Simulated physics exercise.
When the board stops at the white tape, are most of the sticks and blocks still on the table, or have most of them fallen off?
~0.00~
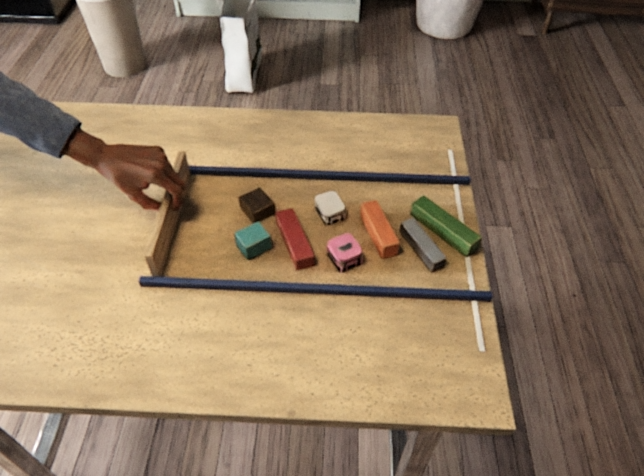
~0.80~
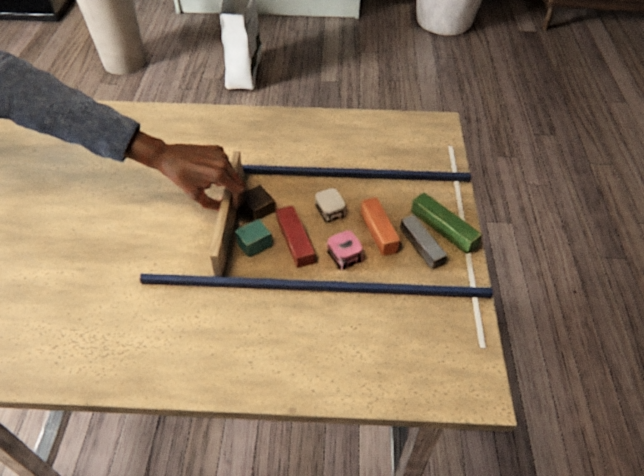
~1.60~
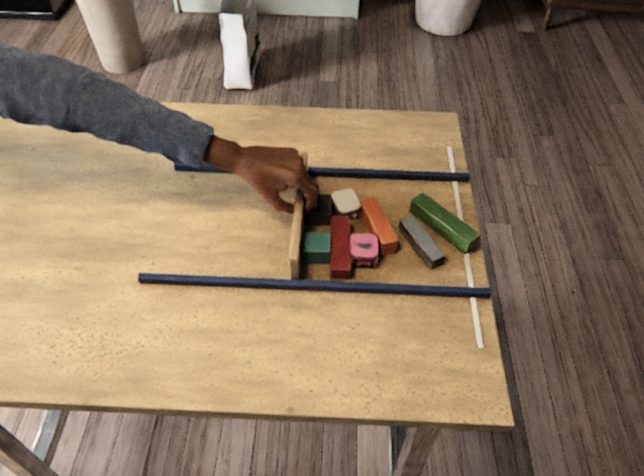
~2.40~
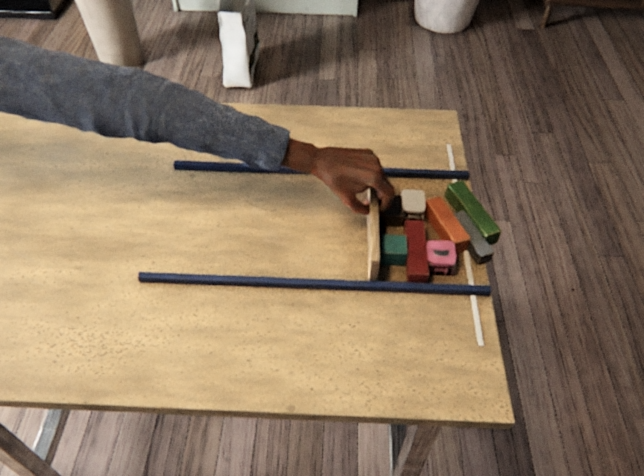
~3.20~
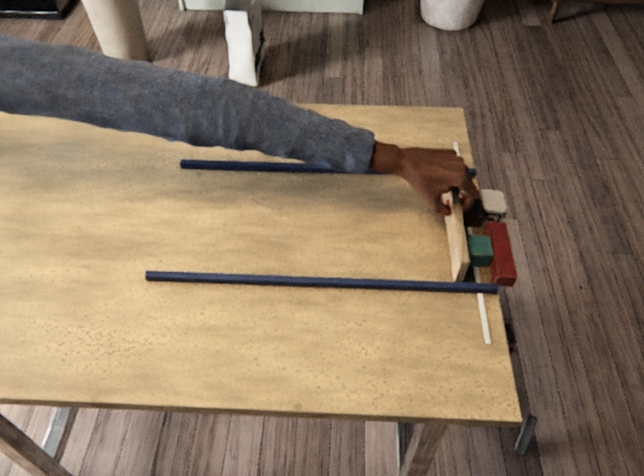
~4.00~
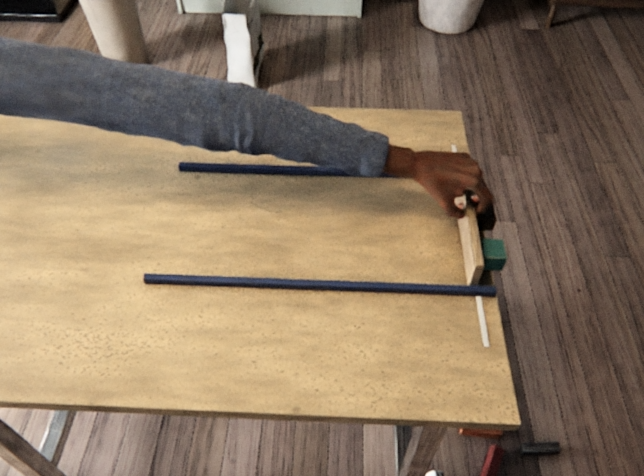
Most of them have fallen off, with five or more gone over the right edge. The turquoise block is still up at the edge beside the board.
